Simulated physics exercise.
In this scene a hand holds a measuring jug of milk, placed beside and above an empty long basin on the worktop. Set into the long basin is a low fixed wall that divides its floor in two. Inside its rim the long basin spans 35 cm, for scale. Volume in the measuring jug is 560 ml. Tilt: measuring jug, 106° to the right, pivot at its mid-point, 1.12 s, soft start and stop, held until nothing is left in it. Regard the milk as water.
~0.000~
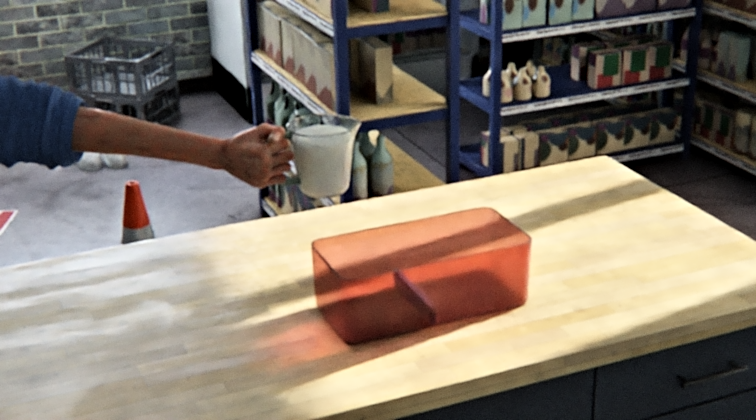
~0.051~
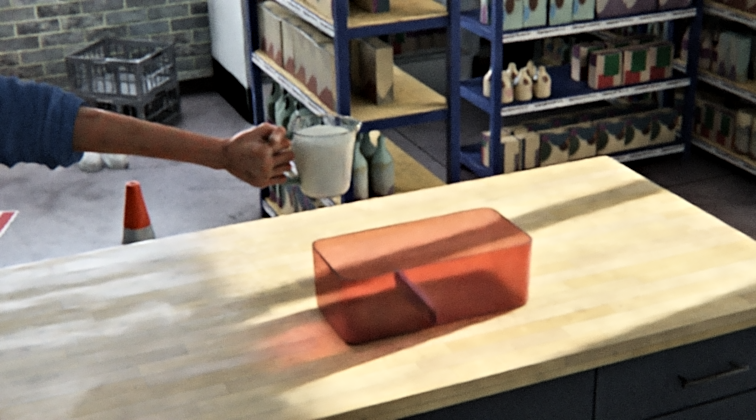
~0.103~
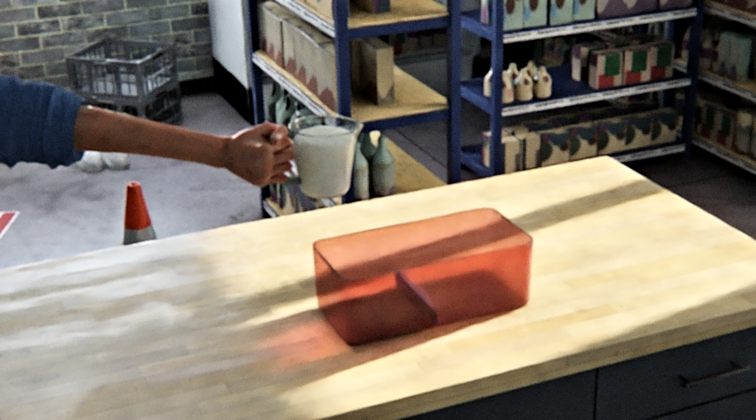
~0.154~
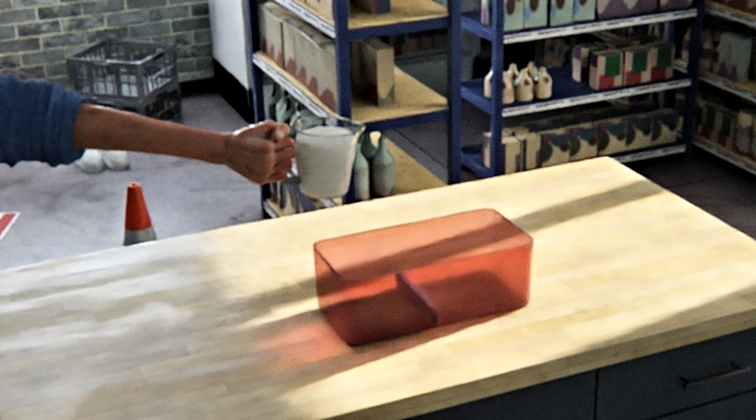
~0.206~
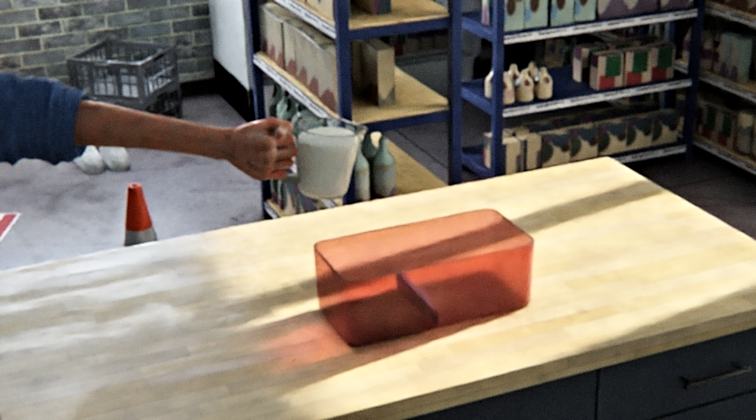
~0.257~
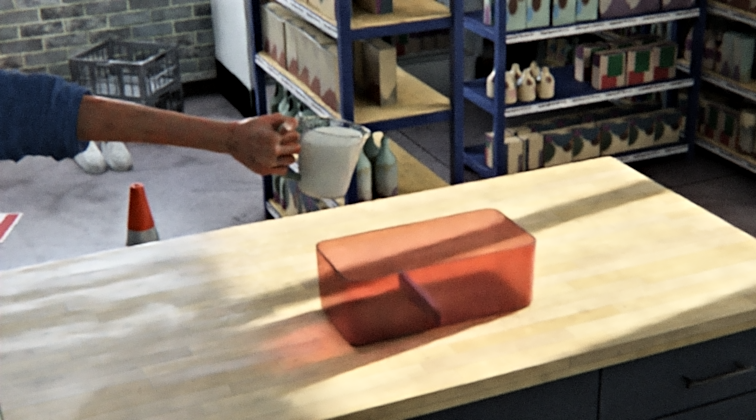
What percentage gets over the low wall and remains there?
40 %.
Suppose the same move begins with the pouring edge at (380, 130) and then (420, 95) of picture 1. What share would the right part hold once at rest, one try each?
About 80 %, then about 90 %.
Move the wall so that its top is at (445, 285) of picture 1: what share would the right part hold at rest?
Roughly 10 %.
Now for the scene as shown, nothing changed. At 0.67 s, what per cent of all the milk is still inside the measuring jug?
About 70 percent.
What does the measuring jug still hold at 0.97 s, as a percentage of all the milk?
Share remaining: Approx. 16 %.
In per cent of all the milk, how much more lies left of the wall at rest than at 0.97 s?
Close to 32% of the whole.
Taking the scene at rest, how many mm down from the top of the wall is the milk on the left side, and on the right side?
Left about 22 mm, while the right is about 28 mm.
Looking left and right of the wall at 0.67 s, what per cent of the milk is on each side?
Left: Around 3. Right: Around 3.
By 0.67 s the tilt is 69° and 70 per cent is still to pour, 3 is left of the wall and 3 right of it.
By 0.97 s the tilt is 101° and 15 per cent is still to pour, 27 is left of the wall and 36 right of it.
By 1.28 s the tilt is 106° and 0 per cent is still to pour, 58 is left of the wall and 39 right of it.
By 1.62 s the tilt is 106° and 0 per cent is still to pour, 58 is left of the wall and 40 right of it.
At rest 58 per cent lies left of the wall, 40 right of it and 2 outside.
